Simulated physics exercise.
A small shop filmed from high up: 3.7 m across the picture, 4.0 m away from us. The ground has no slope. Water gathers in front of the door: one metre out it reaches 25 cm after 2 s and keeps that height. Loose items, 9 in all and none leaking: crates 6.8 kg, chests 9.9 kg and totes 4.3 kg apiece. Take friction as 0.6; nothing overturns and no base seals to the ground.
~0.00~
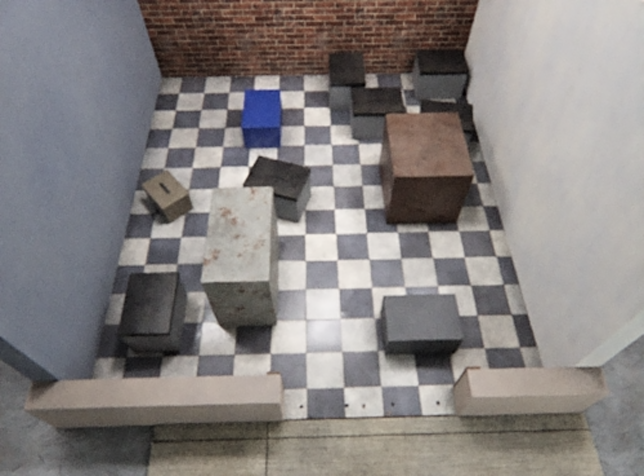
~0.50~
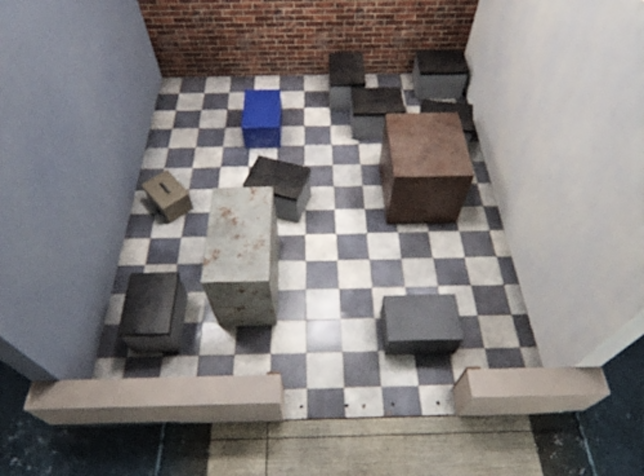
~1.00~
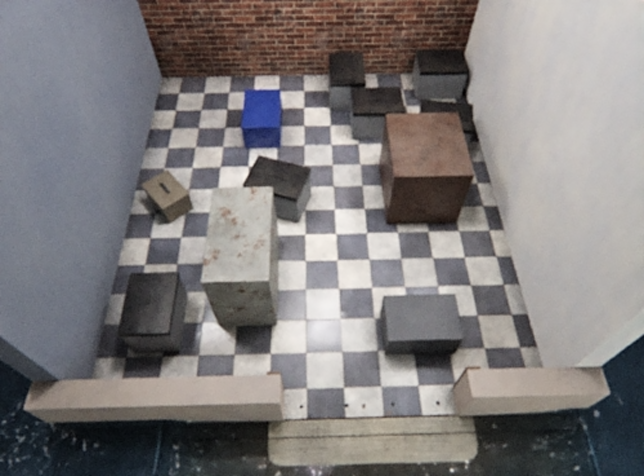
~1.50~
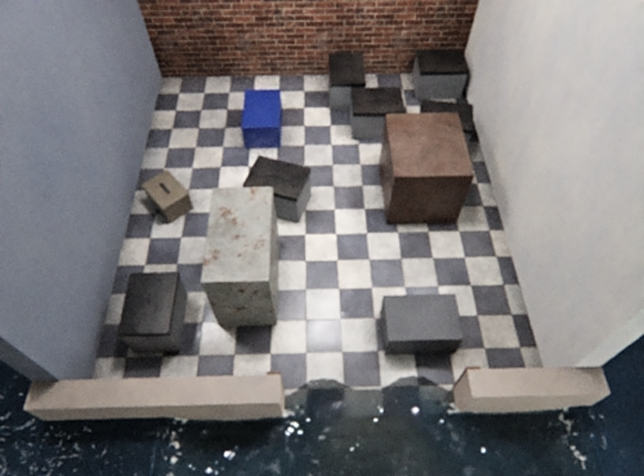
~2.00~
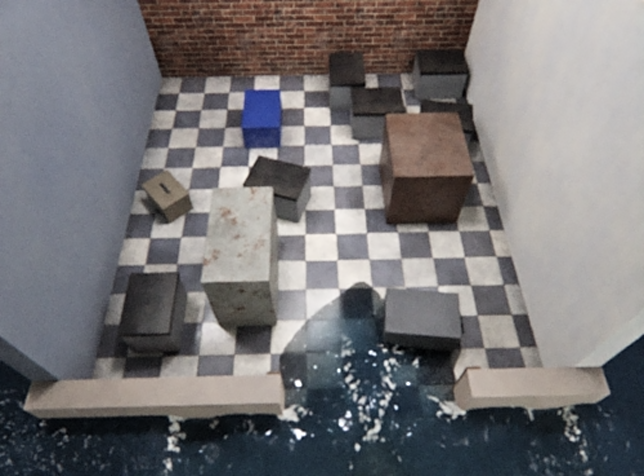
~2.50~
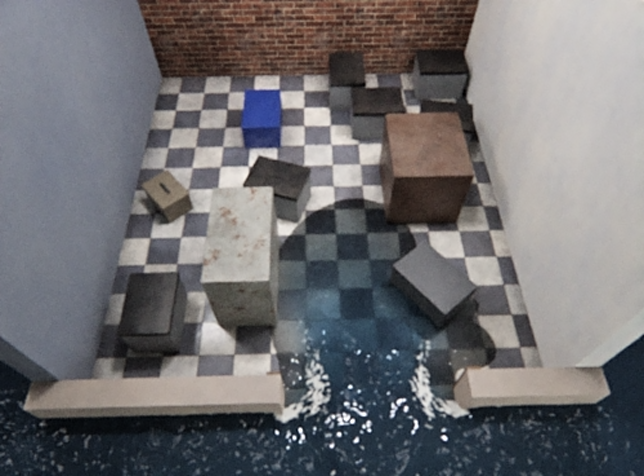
In a small shop with a checkered floor, seen from high up, boxes and crates stand still while dark water gathers outside the doorway. The water covers the front step, then pours through the gap and spreads across the floor, and a grey box on the right turns and shifts.
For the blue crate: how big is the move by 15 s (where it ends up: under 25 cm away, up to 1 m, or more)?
The blue crate travels far.
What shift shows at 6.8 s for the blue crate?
Roughly 100 cm by then.
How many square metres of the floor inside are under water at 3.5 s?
Roughly 7.0 m2.
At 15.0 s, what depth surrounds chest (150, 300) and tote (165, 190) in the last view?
Roughly 16 and 22 cm.
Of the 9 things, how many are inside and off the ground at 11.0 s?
9 of them.
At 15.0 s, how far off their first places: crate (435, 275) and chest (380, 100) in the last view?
In that order: 250 cm, 60 cm.
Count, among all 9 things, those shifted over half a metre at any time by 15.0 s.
I count 9.
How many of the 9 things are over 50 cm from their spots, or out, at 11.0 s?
8 of them.
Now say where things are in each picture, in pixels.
The blue crate at (262, 108) rests on the ground; 0.0 m2 under water; 0 of 9 have shifted, in the first picture.
The blue crate at (262, 108), on the bottom; water covers 0.0 m2; 0 of 9 have shifted, in the second picture.
The blue crate at (262, 108), on the bottom; water covers 0.0 m2; 0 of 9 have shifted, in the third picture.
The blue crate at (262, 108) rests on the ground; water covers 0.0 m2; 0 of 9 have shifted, in the fourth picture.
The blue crate at (262, 108) rests on the ground; 0.8 m2 under water; 0 of 9 have shifted, in the fifth picture.
The blue crate at (262, 108), on the bottom; 2.6 m2 under water; 1 of 9 have shifted, in the sixth picture.
After 3.5 s the blue crate is near (260, 105), 0.0 m from its start, aground; 1 afloat.
After 6.8 s the blue crate is near (175, 76), 1.1 m from its start, afloat; 7 afloat.
After 11.0 s the blue crate is near (119, 336), 2.8 m from its start, afloat; 9 afloat.
After 15.0 s the blue crate is near (183, 333), 2.7 m from its start, afloat; 9 afloat.
